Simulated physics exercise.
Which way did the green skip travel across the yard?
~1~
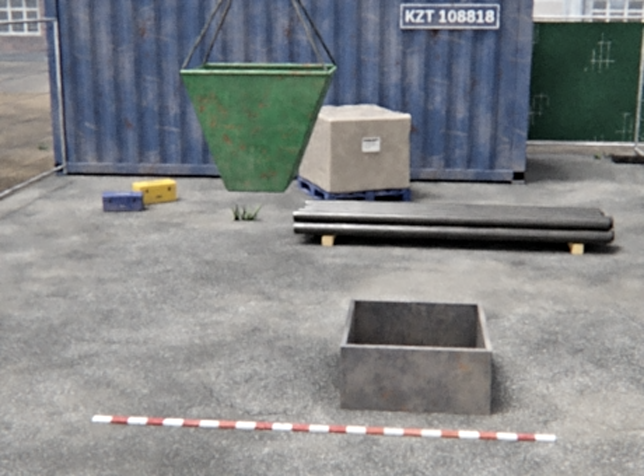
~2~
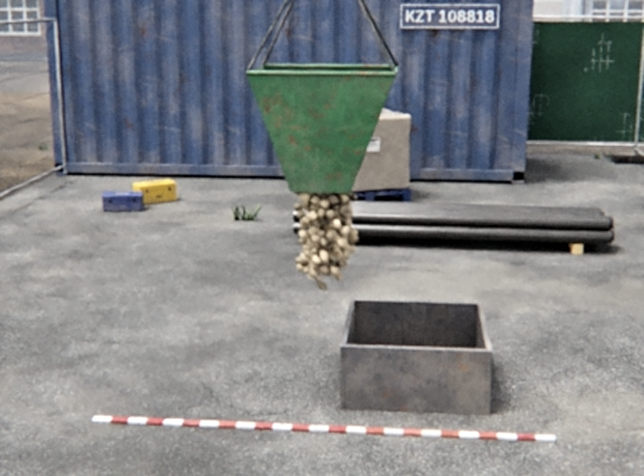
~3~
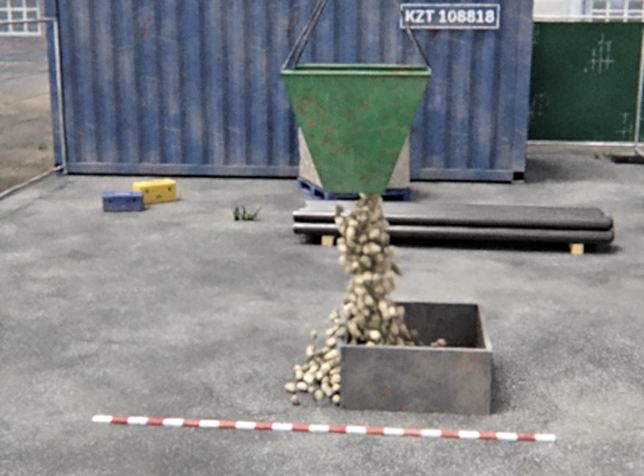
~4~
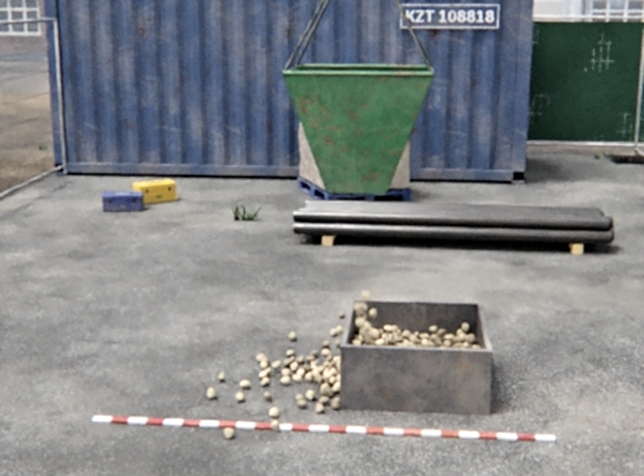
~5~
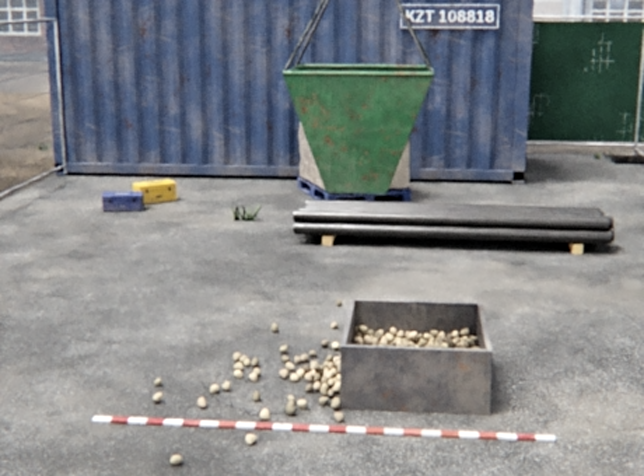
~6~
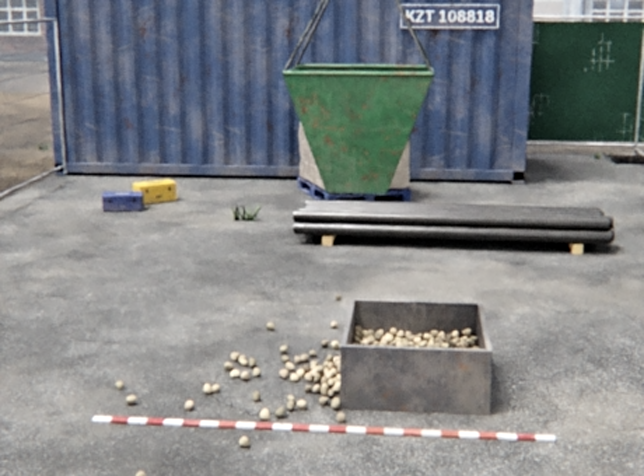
The green skip travelled to the right before it came to a stop.
